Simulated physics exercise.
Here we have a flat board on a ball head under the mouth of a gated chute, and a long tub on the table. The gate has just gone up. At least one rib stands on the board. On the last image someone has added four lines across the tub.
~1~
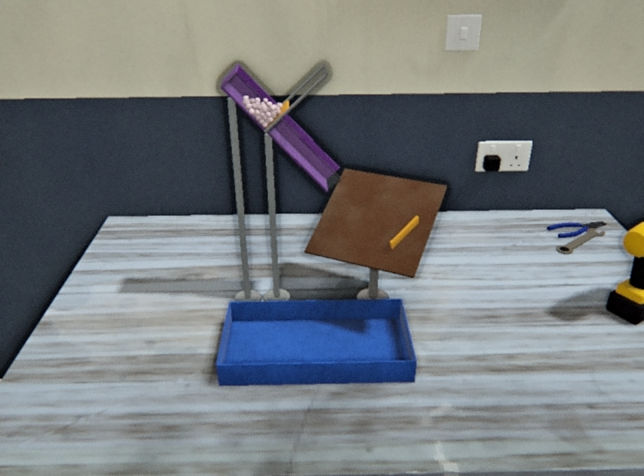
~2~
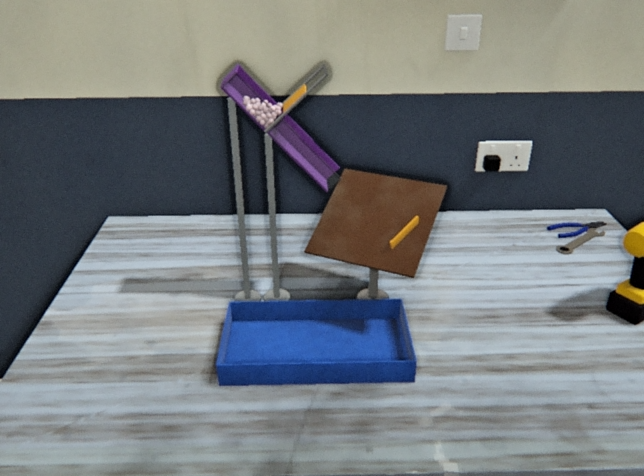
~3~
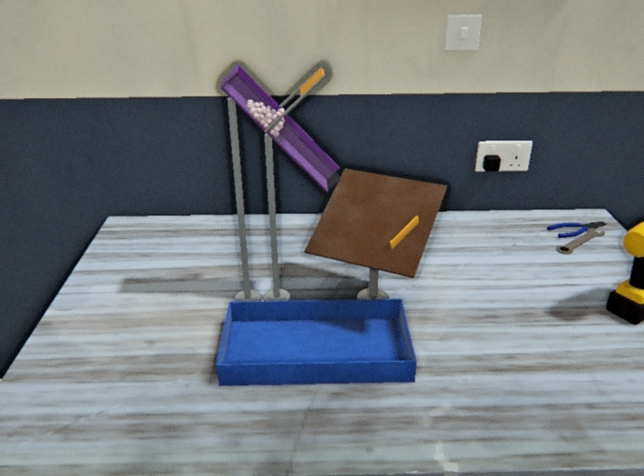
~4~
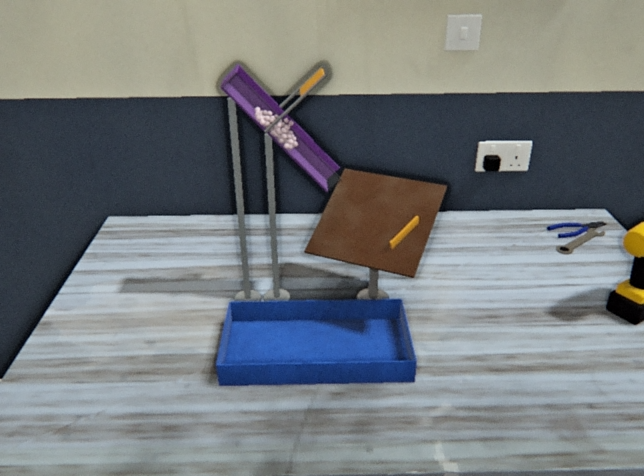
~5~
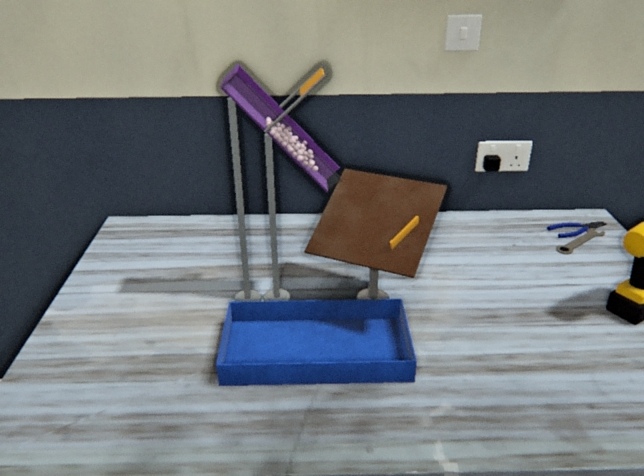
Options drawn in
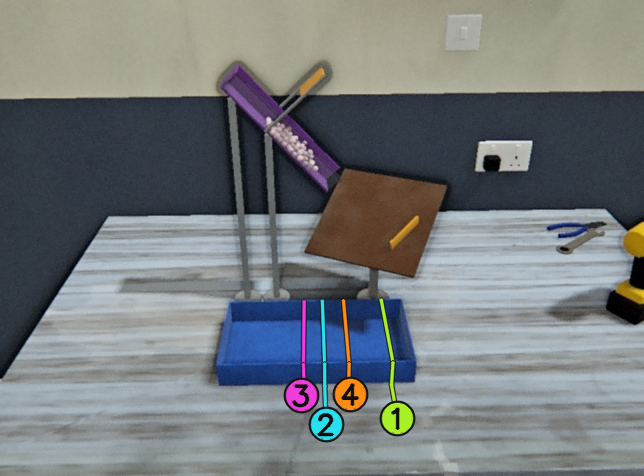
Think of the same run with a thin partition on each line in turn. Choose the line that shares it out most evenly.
Line 4.
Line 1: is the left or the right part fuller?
More lands on the left.
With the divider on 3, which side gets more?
The right side.
On the marked copy, line 1 crosses the front rim at (392, 361); line 2 crosses the front rim at (324, 363); line 3 crosses the front rim at (303, 363); line 4 crosses the front rim at (349, 362).
Choosing 1, of what is caught, nearly all on the left of the divider, a small part on the right.
Choosing 2, of what is caught, a small part on the left of the divider, most on the right.
Choosing 3, of what is caught, a small part on the left of the divider, most on the right.
Choosing 4, of what is caught, about half on the left of the divider, about half on the right.
